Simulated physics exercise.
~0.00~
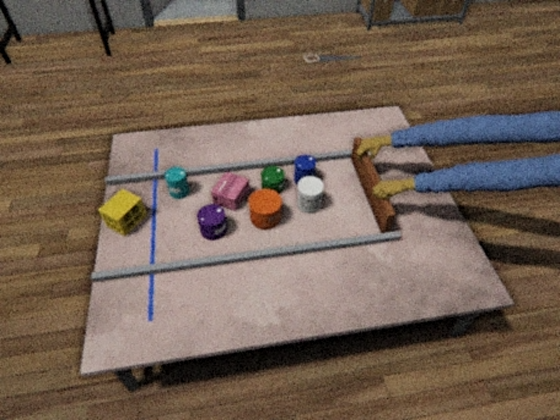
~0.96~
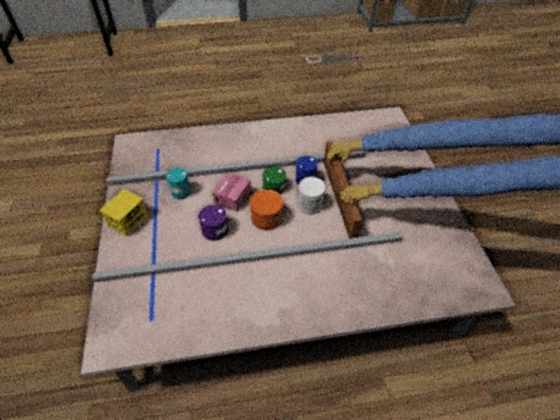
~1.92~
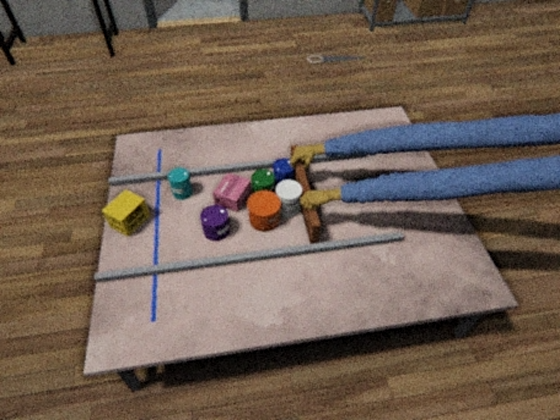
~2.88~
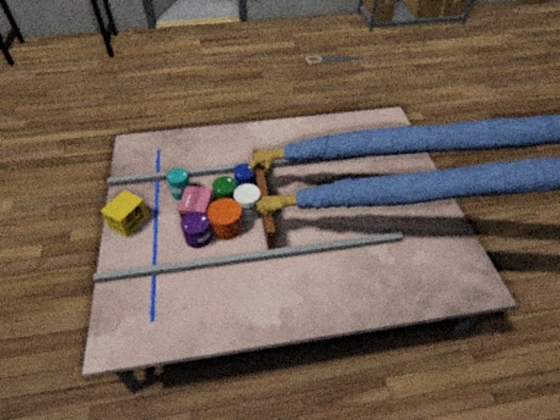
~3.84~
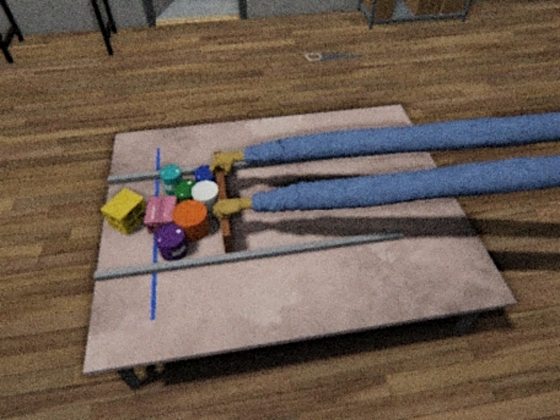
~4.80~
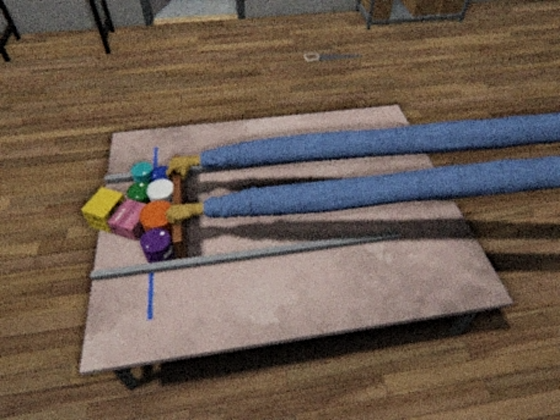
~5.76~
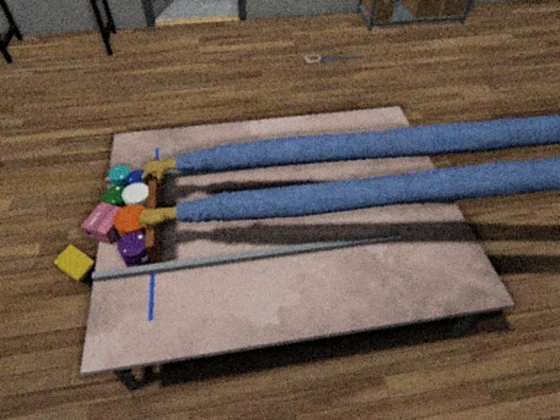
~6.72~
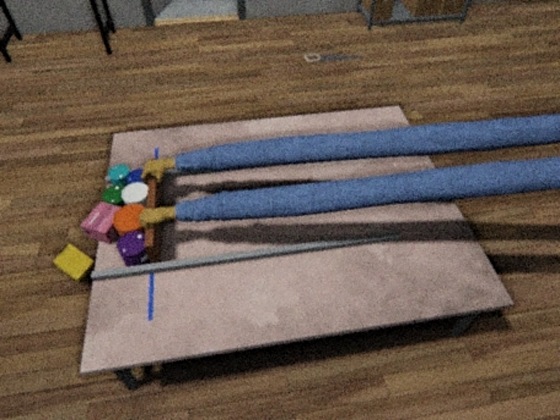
Two gloved hands in blue sleeves pushed a wooden plank leftward across a low platform, gathering colourful tubs and parcels into a cluster and driving them past a blue line, until the yellow crate dropped off the left edge and the plank stopped.
